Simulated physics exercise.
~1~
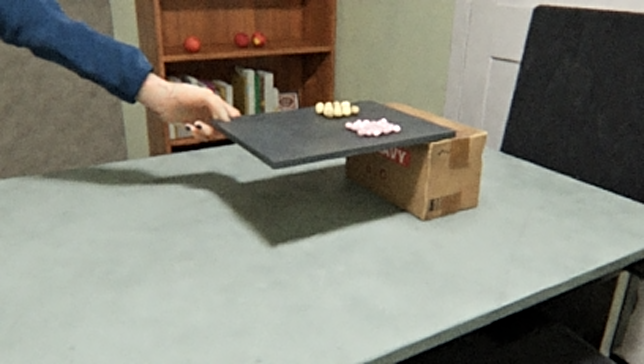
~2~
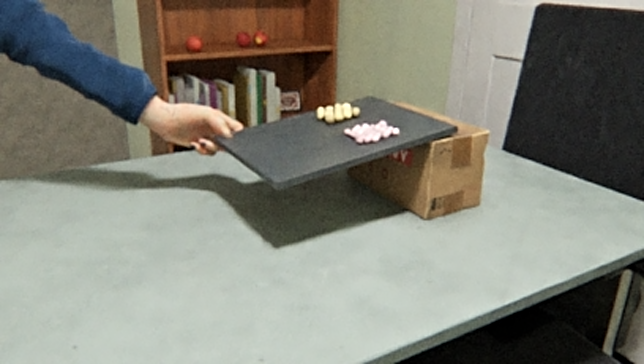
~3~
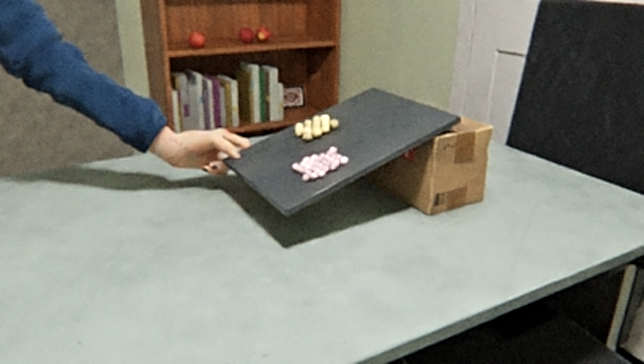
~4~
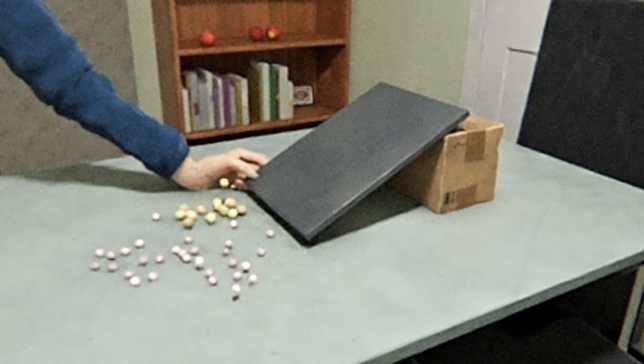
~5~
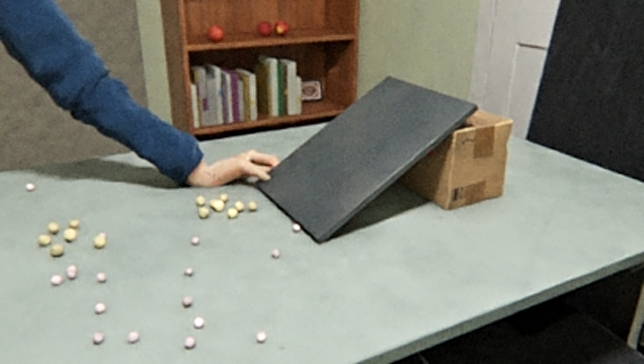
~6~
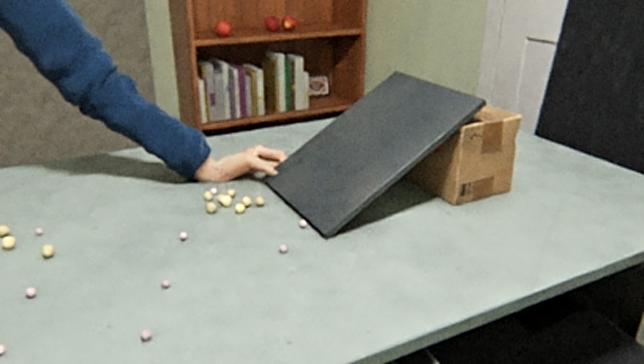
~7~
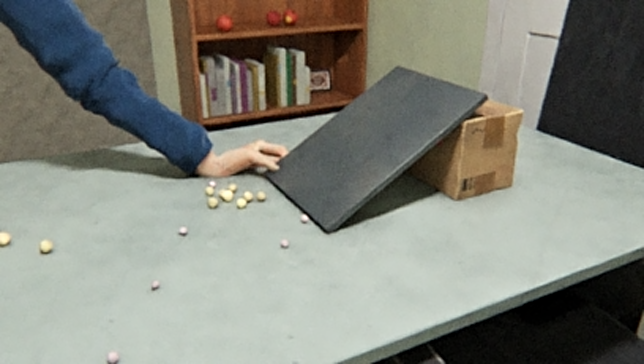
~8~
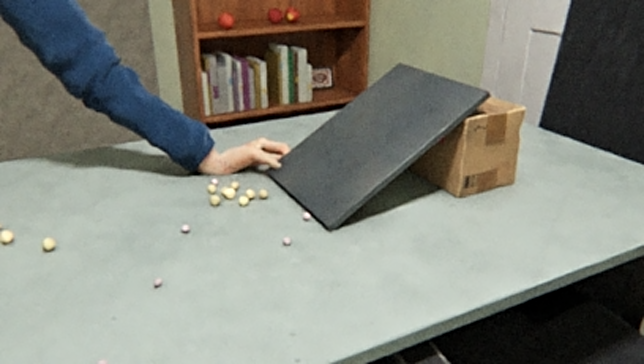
On a grey-green table, a hand lowering a dark board from a box, spilling yellow and pink balls, pink ones rolling farther.
